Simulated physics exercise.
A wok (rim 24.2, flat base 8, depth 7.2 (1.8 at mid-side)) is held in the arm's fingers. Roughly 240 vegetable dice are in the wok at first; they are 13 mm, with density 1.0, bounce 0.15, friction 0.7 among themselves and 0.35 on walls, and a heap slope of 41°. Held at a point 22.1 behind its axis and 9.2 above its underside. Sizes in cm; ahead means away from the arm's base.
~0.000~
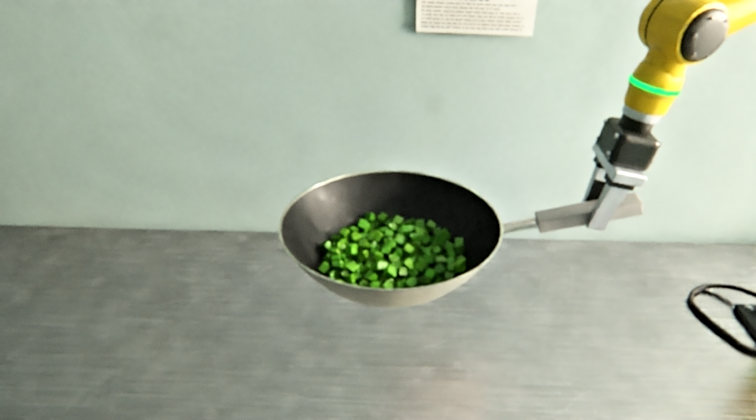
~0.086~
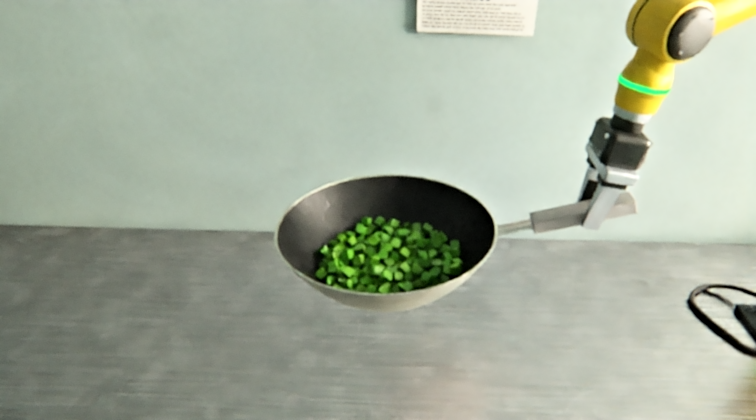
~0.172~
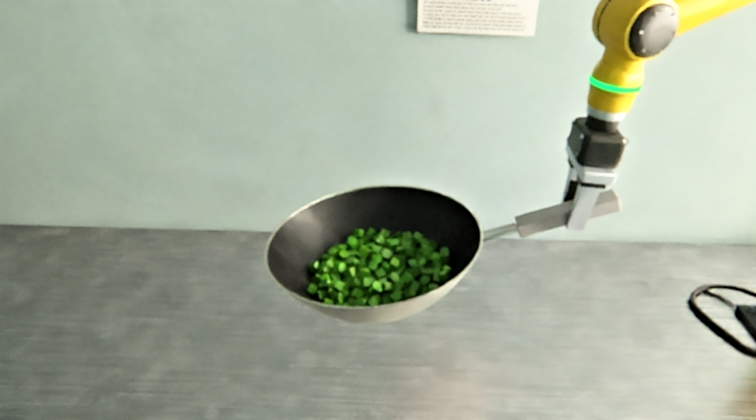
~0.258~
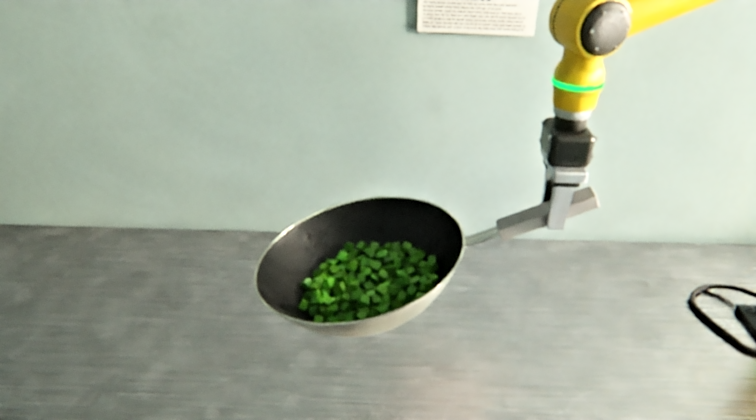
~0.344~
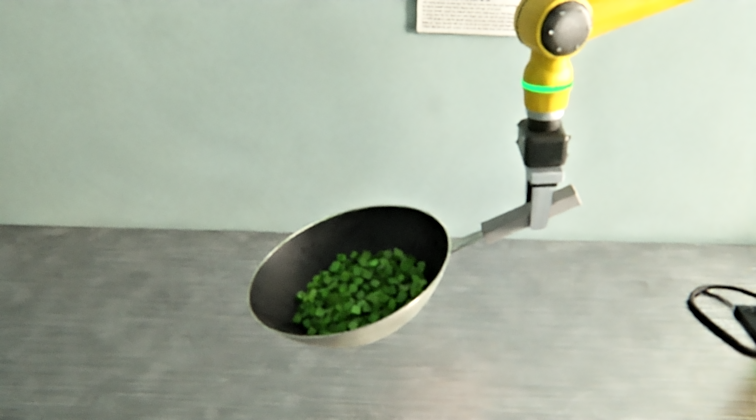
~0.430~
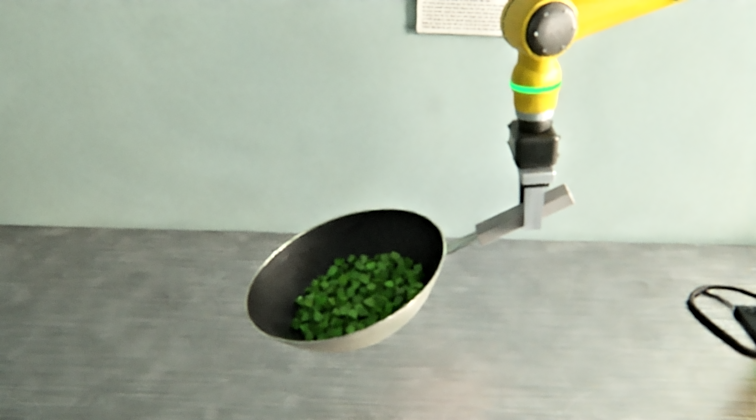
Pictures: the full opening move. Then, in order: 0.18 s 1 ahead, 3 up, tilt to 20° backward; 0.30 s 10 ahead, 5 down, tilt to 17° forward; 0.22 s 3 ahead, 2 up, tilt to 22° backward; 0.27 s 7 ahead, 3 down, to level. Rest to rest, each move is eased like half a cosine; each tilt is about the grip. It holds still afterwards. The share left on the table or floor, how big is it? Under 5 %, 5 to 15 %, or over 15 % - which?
I would say under 5 %.
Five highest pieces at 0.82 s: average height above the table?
I'd put it close to 45 cm.
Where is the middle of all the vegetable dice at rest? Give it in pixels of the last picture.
Once everything stops, you'd find the middle somewhere near (140, 271) in the final view.
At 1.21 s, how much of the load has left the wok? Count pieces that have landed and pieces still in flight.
Roughly 2 % by that time.
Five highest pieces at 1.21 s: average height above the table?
42 cm, roughly.
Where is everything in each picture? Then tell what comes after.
The first picture shows wok middle at (390, 249), level; upper third of the load around (393, 250), from x 325 to 460, top at y 215; 239 in the wok.
The second picture shows wok middle at (386, 253), tilted 2° forward; upper third of the load around (394, 255), from x 320 to 455, top at y 220.
The third picture shows wok middle at (376, 264), tilted 6° forward; upper third of the load around (399, 266), from x 315 to 445, top at y 235.
The fourth picture shows wok middle at (365, 277), tilted 11° forward; upper third of the load around (395, 279), from x 305 to 435, top at y 245.
The fifth picture shows wok middle at (357, 287), tilted 15° forward; upper third of the load around (387, 288), from x 300 to 425, top at y 255.
The sixth picture shows wok middle at (354, 291), tilted 17° forward; upper third of the load around (385, 291), from x 295 to 420, top at y 260; 239 in the wok.
By 0.82 s, tilted 9° forward, highest piece 46 above the table; 83 in the wok, 156 in flight or on a rim.
By 1.21 s, tilted 18° backward, highest piece 43 above the table; 235 in the wok, 4 in flight or on a rim.
By 1.60 s, level, highest piece 23 above the table; 238 in the wok, 1 on the table or floor.
By 2.65 s, level, highest piece 23 above the table; 238 in the wok, 1 on the table or floor.
Final count, 238 in the wok, 1 on the table or floor. That is 0 % on the table or floor.
